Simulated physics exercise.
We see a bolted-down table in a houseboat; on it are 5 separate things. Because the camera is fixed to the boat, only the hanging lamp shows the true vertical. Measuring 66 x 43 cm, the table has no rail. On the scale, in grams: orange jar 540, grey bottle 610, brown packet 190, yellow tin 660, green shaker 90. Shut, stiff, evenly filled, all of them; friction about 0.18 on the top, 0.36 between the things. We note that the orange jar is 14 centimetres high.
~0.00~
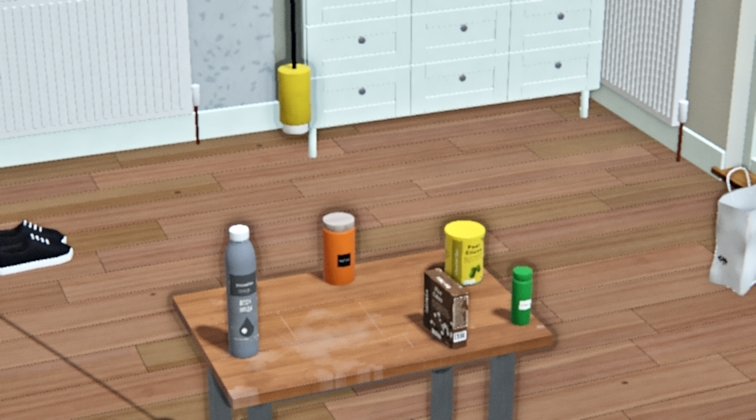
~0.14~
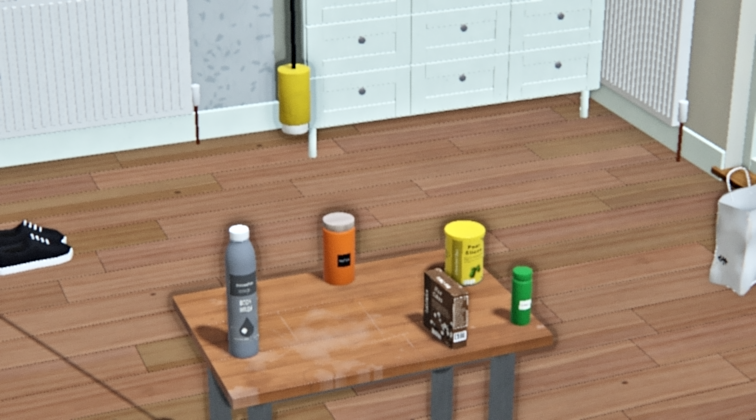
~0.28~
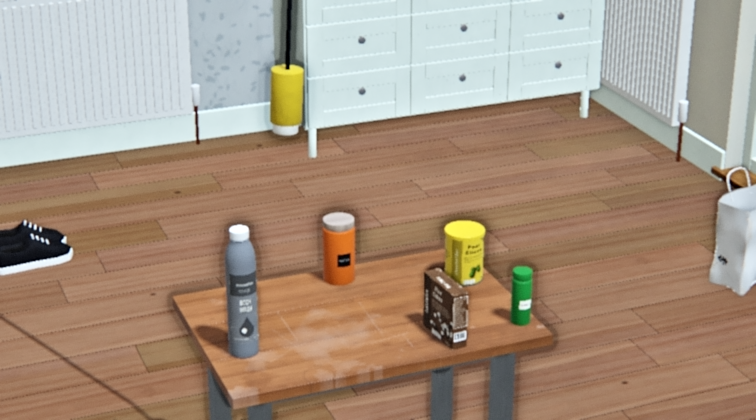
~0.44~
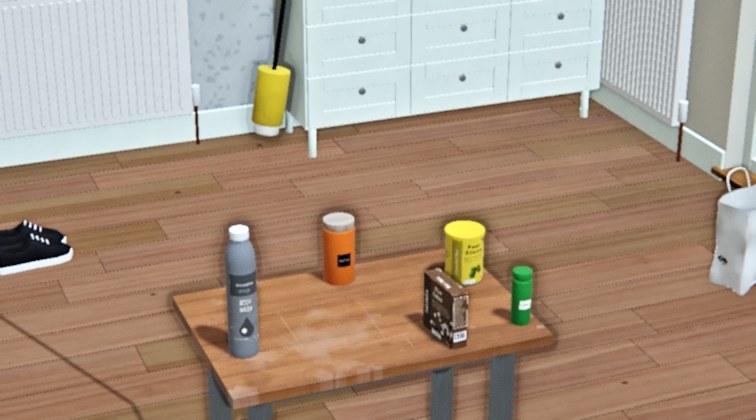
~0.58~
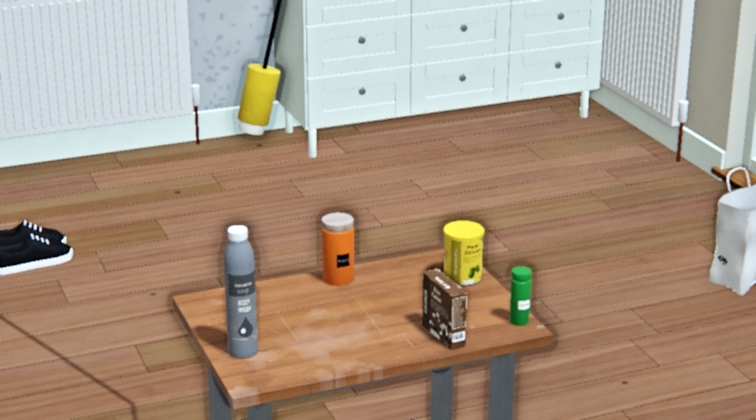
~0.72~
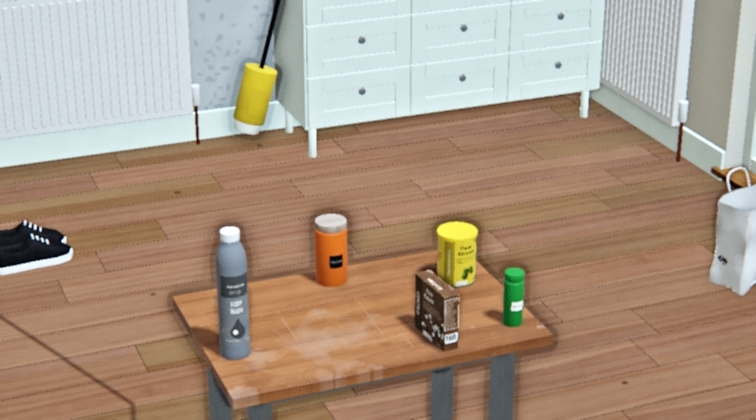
A yellow cylinder hanging on a dark rod starts out straight, then swings steadily to the left beside the pale drawers. Meanwhile the orange jar, grey bottle, brown packet, yellow tin and green shaker stay put on the wooden table, until at last they all shift slightly left together.
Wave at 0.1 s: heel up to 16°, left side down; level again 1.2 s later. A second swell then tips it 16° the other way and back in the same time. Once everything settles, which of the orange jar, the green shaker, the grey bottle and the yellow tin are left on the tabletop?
The orange jar is left there, the green shaker is left there, the grey bottle is not left there, the yellow tin is left there.
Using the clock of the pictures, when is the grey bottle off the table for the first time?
0.9 s or so.
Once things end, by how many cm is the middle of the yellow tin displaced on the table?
0 cm.
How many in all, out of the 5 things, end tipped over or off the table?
The number is 1.
After 1.02 s, heel 7°, left side down; grey bottle now off the table; green shaker moved 10 cm near (476, 305); orange jar moved 10 cm near (294, 257).
After 1.32 s, boat level; green shaker moved 15 cm near (457, 308); orange jar moved 14 cm near (275, 260); yellow tin moved 14 cm near (403, 265).
After 2.12 s, heel 11°, right side down; green shaker moved 7 cm near (489, 302); orange jar moved 7 cm near (307, 255); yellow tin moved 7 cm near (433, 259).
In the end (3.0 s), off the table, grey bottle; the other 4 under 5 cm from the start. In the last view, orange jar near (339, 249), green shaker near (521, 296).
